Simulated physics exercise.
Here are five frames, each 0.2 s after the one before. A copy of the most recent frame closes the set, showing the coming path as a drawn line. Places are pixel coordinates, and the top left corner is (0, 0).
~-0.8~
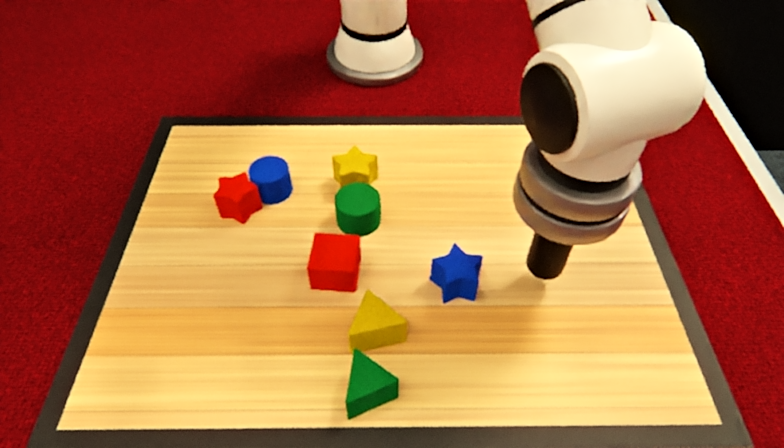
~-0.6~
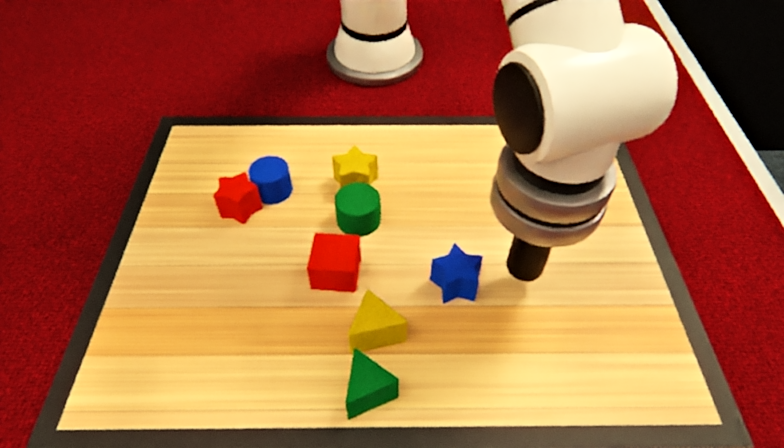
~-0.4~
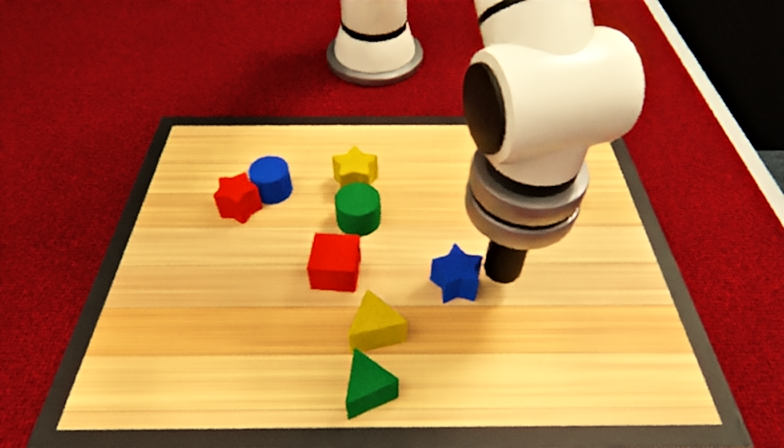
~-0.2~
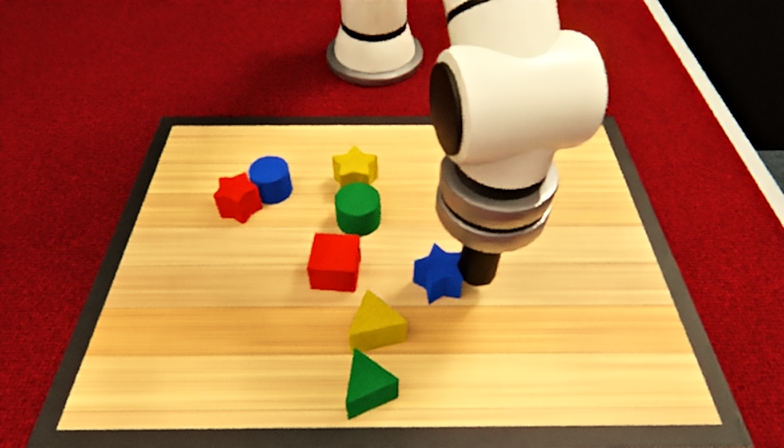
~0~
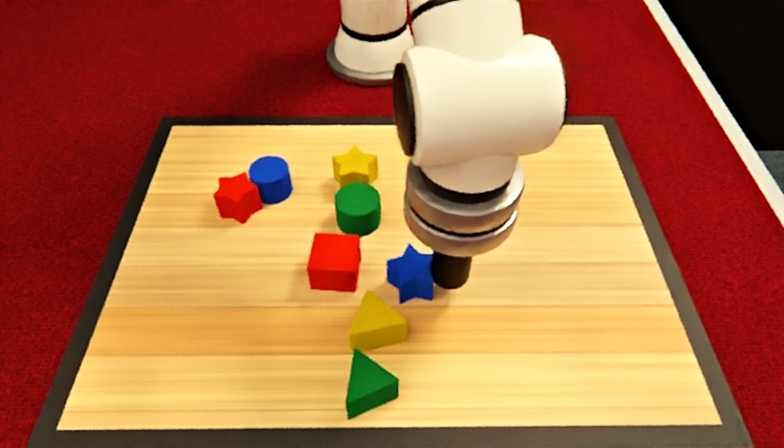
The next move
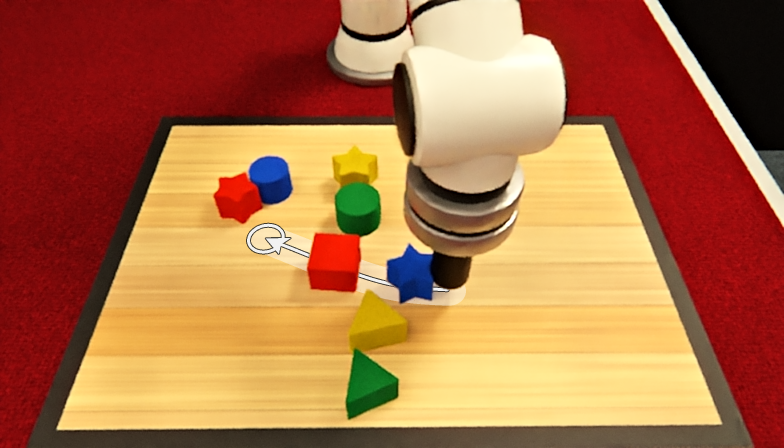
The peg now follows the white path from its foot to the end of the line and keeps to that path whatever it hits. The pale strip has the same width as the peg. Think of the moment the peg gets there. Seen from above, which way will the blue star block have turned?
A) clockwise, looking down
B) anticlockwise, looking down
Correct choice: B.
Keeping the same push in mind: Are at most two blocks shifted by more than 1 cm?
That would be a yes.
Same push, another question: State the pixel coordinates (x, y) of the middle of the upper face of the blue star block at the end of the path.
Pixel (227, 230).
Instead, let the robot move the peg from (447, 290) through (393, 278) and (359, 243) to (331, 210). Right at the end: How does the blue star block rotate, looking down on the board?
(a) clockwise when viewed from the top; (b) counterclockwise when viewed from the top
That would be b.
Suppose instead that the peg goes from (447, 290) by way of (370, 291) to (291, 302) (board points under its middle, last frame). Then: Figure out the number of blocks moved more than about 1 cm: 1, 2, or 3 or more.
My answer is two.
Drawn move, from (447, 290) over (350, 272) to (266, 238).
What follows on the original path. One third of the way, peg at (380, 267); red square at (299, 244), turned 25° clockwise; blue star block at (343, 258).
Two thirds of the way, peg at (319, 246); red square at (239, 234), turned 25° clockwise; blue star block at (282, 243), turned 20° anticlockwise.
At the end, peg at (262, 224); red square at (181, 232); yellow triangle still; blue star block at (227, 230), turned 40° anticlockwise.
